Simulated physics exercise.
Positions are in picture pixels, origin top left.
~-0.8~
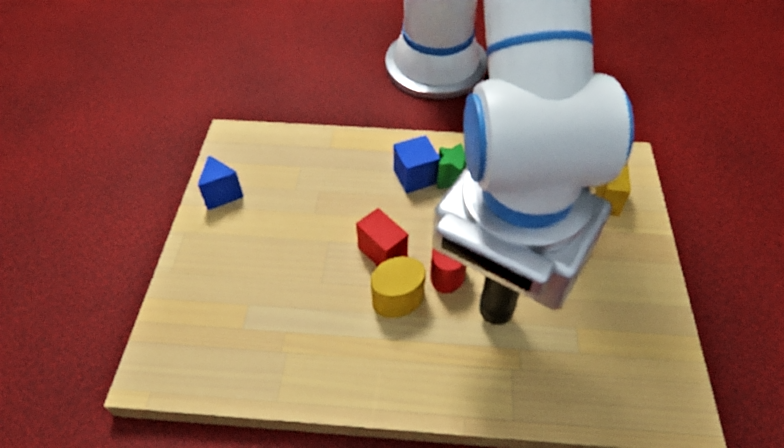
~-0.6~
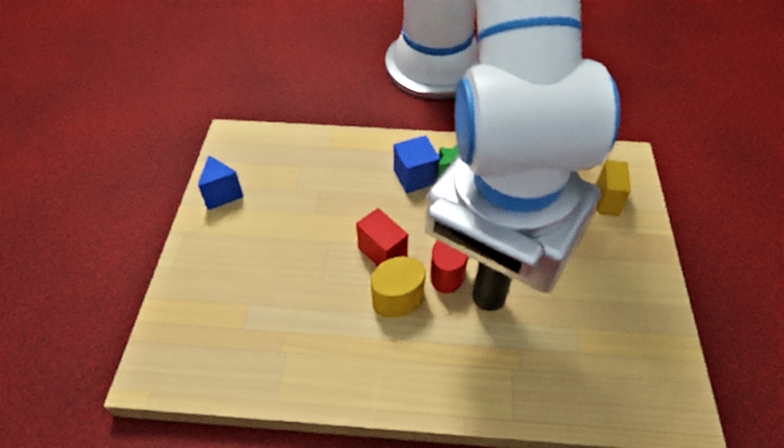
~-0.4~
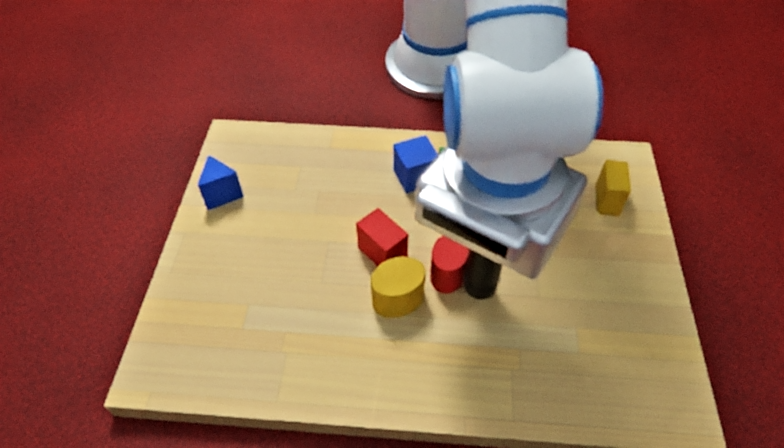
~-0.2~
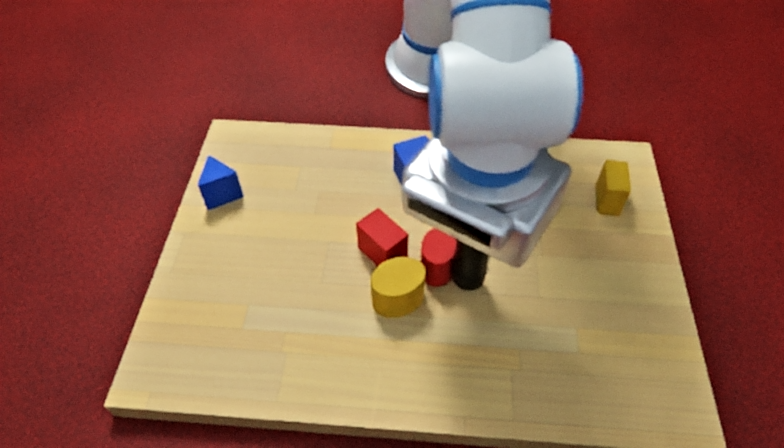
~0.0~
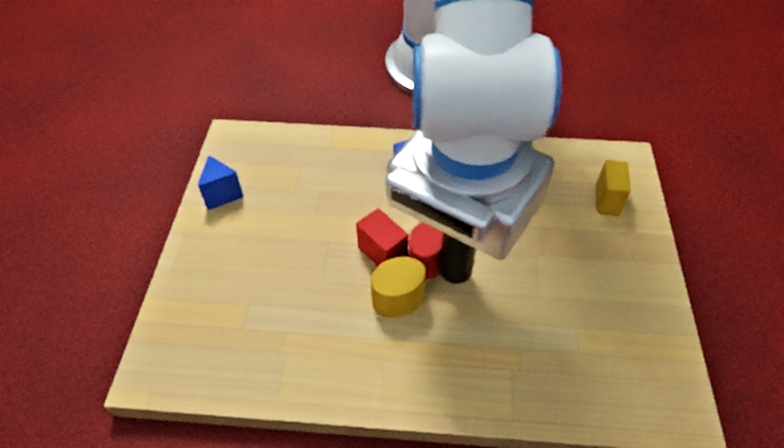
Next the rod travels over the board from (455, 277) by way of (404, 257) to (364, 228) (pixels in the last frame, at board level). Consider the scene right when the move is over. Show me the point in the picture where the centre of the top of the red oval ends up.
In the picture, it is at (375, 180).
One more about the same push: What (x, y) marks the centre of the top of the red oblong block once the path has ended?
At roughly (321, 203).
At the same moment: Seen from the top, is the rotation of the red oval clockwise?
Yes
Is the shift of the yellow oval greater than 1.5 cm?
No
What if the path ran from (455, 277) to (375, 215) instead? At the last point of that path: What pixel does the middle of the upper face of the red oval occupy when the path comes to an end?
Its top middle is near (355, 171).
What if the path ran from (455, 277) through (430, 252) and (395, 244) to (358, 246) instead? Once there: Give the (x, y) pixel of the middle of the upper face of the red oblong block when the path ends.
I predict (325, 213).
The first path, step by step. One third of the way, rod at (420, 258); red oblong block at (357, 215), turned 50° anticlockwise; red oval at (402, 218), turned 45° clockwise.
Two thirds of the way, rod at (389, 241); red oblong block at (341, 208), turned 65° anticlockwise; red oval at (384, 198), turned 75° clockwise.
At the end, rod at (363, 222); red oblong block at (321, 203), turned 90° anticlockwise; yellow oval in place; red oval at (375, 180), turned 130° clockwise.
